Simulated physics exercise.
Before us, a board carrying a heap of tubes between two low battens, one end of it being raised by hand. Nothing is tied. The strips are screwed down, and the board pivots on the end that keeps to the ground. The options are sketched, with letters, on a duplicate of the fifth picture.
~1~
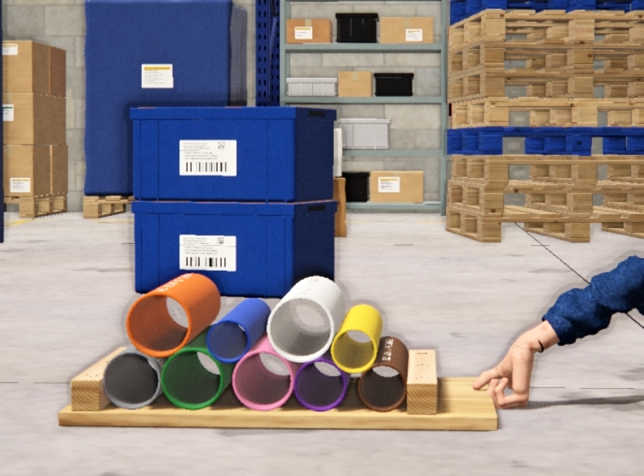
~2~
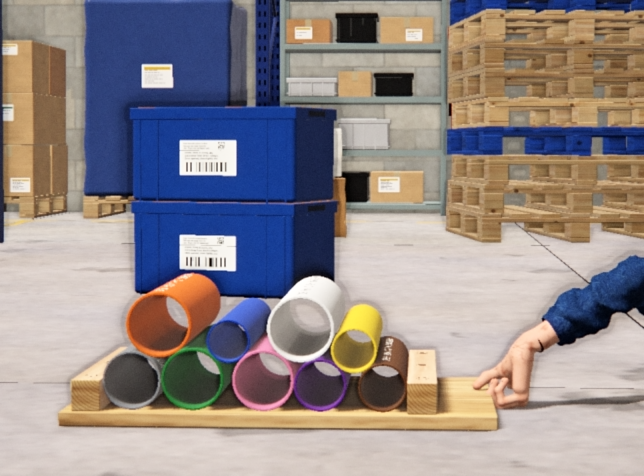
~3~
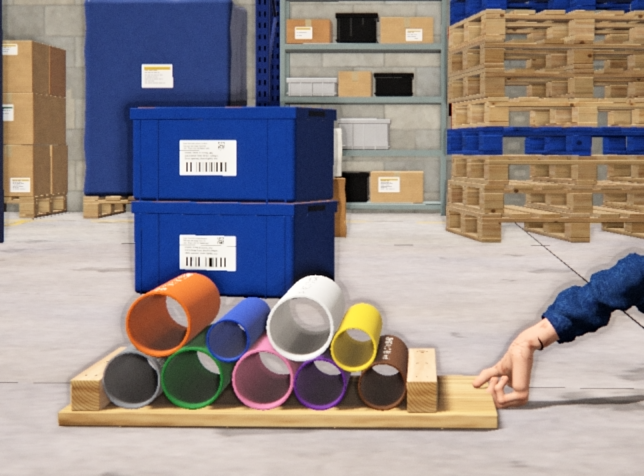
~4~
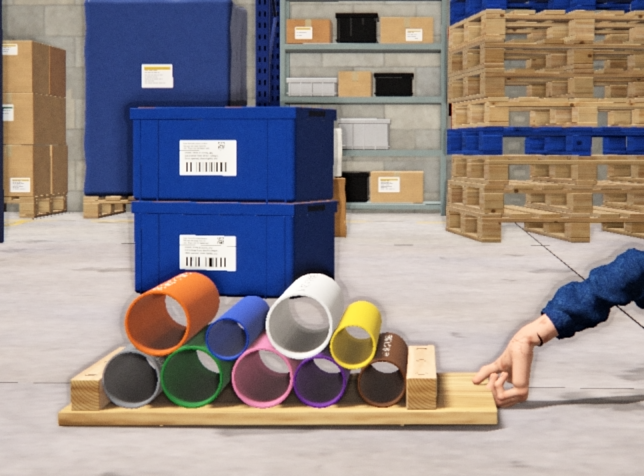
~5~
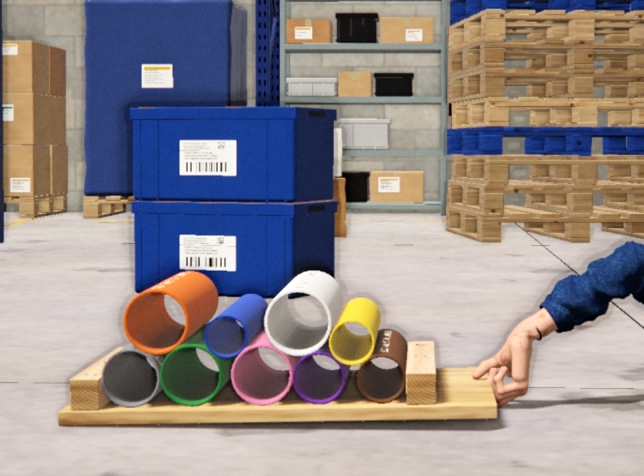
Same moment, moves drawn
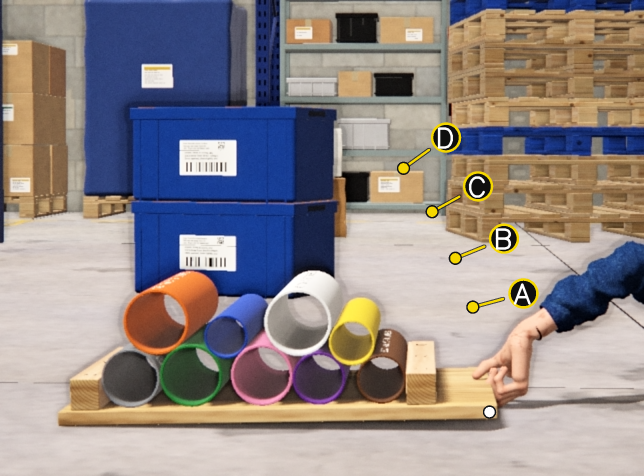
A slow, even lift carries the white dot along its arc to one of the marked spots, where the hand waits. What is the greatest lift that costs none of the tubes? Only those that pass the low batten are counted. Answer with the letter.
The highest mark that will do is B.
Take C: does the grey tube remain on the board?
Yes, with C.
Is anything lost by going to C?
At C: Yes.
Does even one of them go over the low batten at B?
At B: No.
On the marked copy, A at (473, 307); B at (455, 258); C at (432, 212); D at (403, 168); the white dot at (490, 412).
Taking B. A third of the way, board at 15°.
Two thirds of the way, board at 22°.
When it is over, board at 22°, none over the low batten.
As for the rest, A none over the low batten; C one over the low batten (orange); D four over the low batten (blue, yellow, white, orange).
